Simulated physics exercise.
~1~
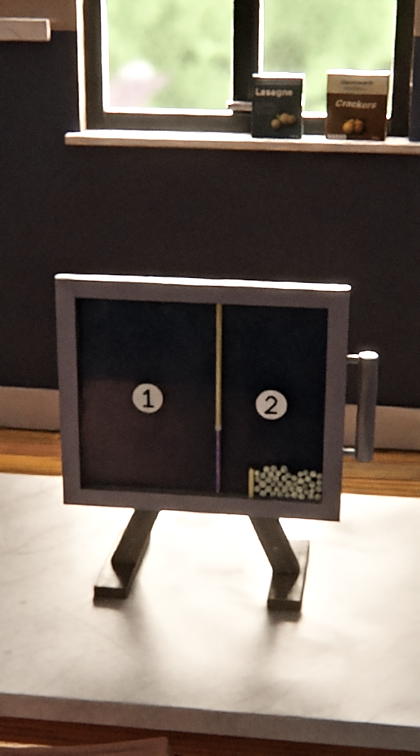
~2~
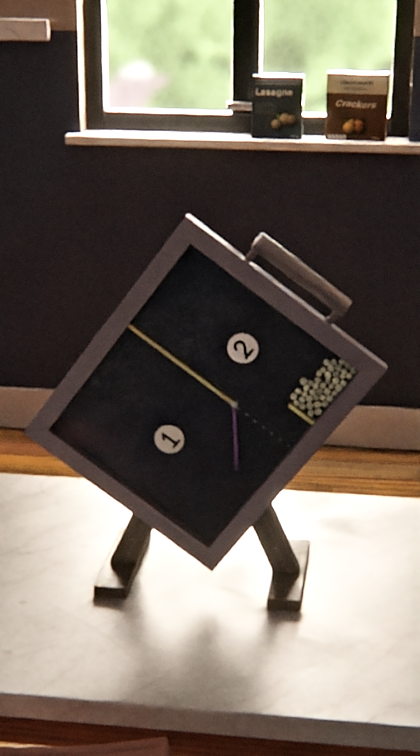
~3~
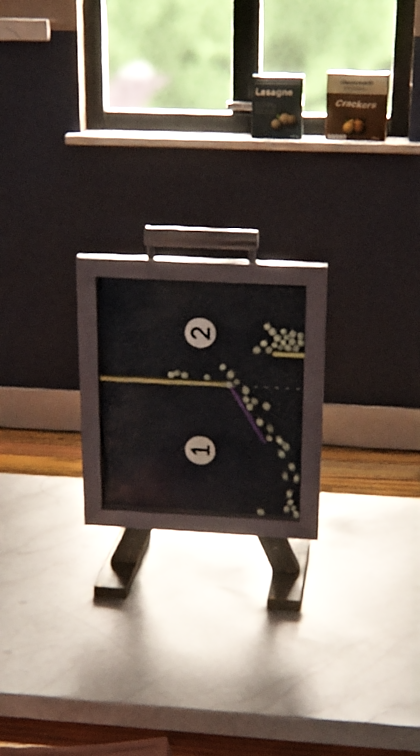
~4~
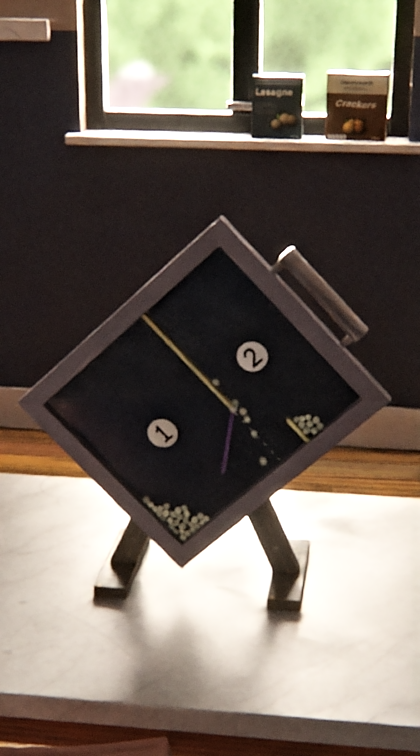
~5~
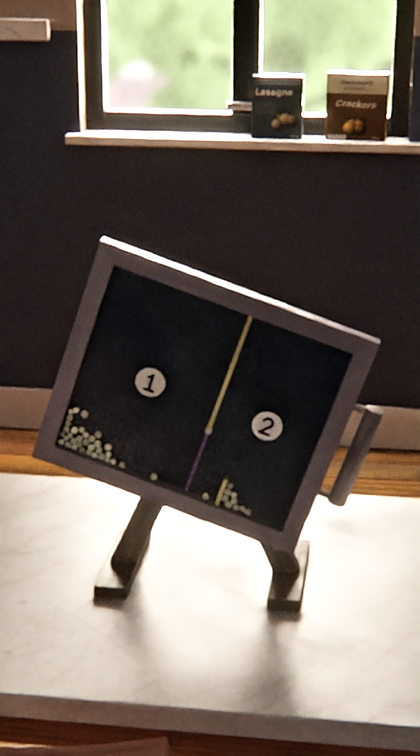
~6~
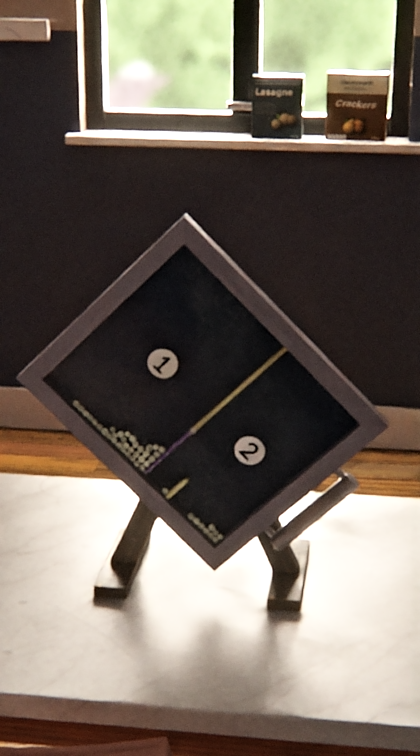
Kitchen counter, a framed case of pale beads turning anticlockwise, then back clockwise, most beads spilling past a purple flap into side one.
